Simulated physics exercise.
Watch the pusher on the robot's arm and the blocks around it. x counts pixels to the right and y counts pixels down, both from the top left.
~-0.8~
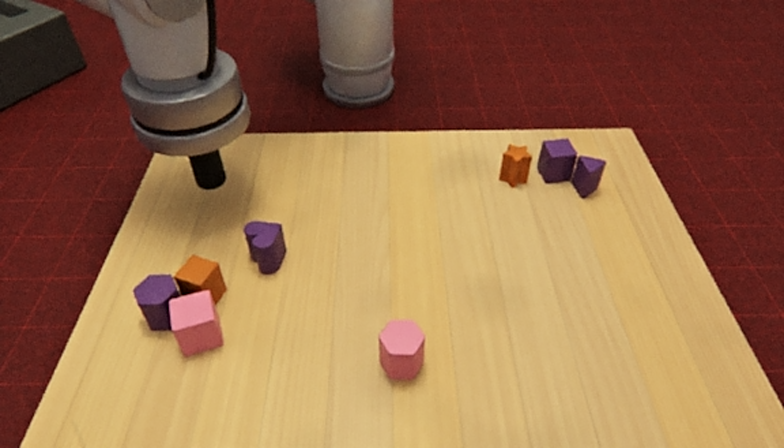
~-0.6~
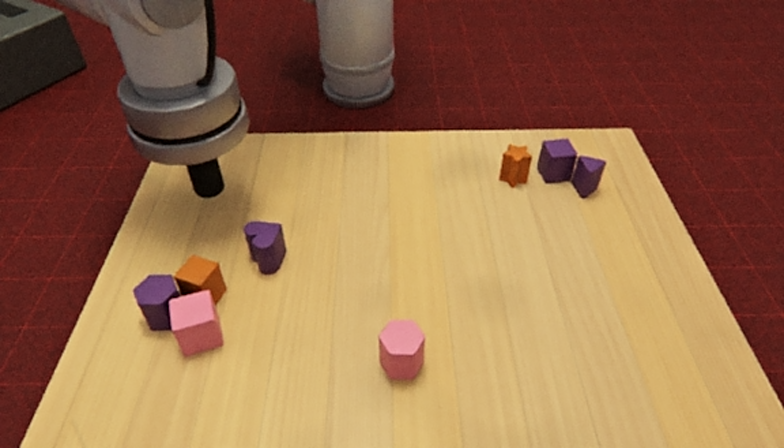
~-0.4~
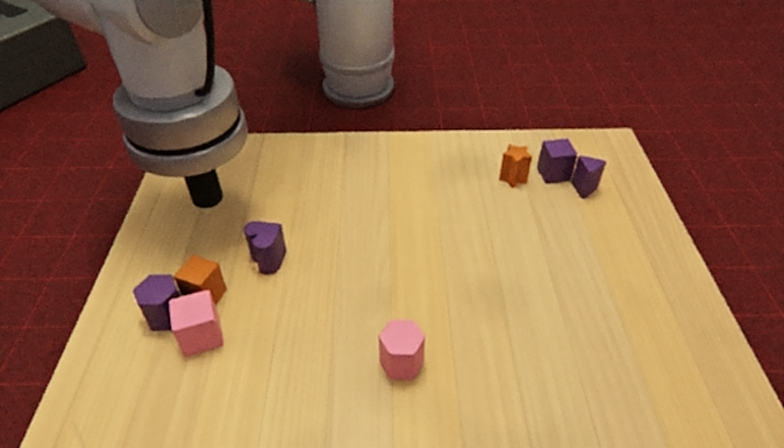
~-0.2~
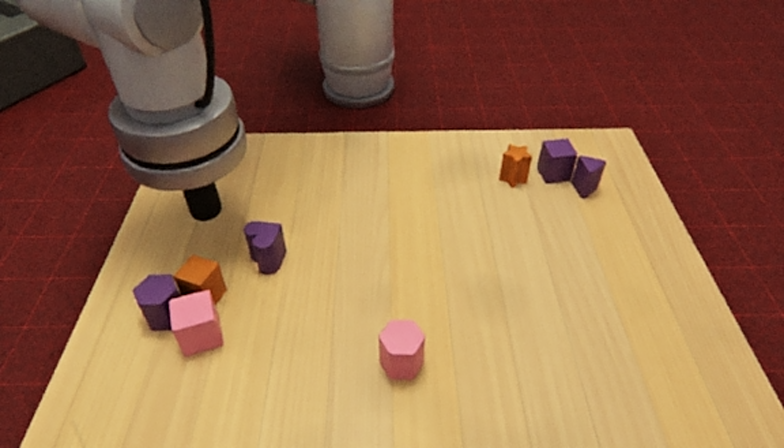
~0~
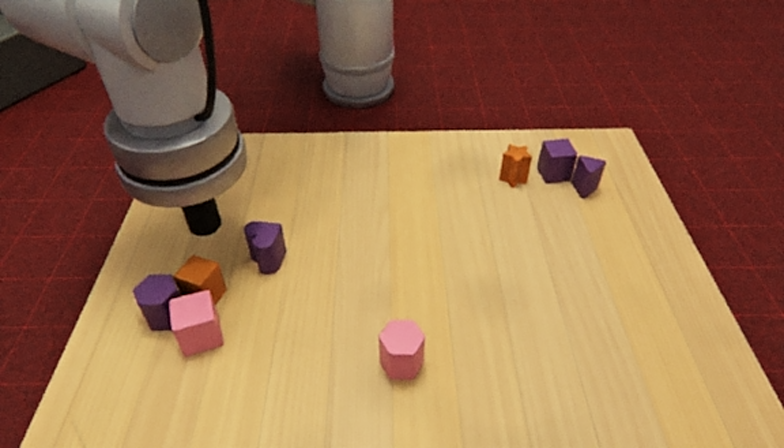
A robot arm moves its black pusher slightly toward the still blocks at left.
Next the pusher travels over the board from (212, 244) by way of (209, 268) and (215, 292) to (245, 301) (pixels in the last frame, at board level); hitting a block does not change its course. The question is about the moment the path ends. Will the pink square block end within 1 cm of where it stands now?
No.
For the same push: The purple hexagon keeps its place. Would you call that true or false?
The statement is true.
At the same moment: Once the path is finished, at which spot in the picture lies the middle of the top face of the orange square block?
Expect it around (211, 299).
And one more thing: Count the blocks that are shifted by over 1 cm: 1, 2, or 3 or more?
The push moves two blocks more than 1 cm.
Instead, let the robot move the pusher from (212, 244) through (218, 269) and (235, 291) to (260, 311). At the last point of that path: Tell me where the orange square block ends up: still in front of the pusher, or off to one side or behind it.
Looking at the end of the path, the orange square block has slipped free of the pusher.
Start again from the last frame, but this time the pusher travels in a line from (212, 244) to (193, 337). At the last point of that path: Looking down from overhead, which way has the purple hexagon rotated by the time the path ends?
My prediction: CW.
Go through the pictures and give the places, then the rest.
The first frame shows lower end of the pusher (212, 182), tops of blocks, purple hexagon (155, 289), pink square block (191, 309), orange square block (196, 269).
The second frame shows pusher (210, 190), blocks as before.
The third frame shows pusher (208, 200), blocks as before.
The fourth frame shows pusher (207, 212), blocks as before.
The fifth frame shows pusher (206, 226), purple hexagon (155, 289), pink square block (191, 309), orange square block (196, 269).
What follows on the original path. One third of the way, pusher (203, 251); nothing pushed yet.
Two thirds of the way, pusher (208, 275); pink square block (194, 323), turned 20° clockwise; orange square block (202, 292), turned 20° anticlockwise.
At the end, pusher (240, 283); purple hexagon not moved; pink square block (194, 329), turned 35° clockwise; orange square block (211, 299).
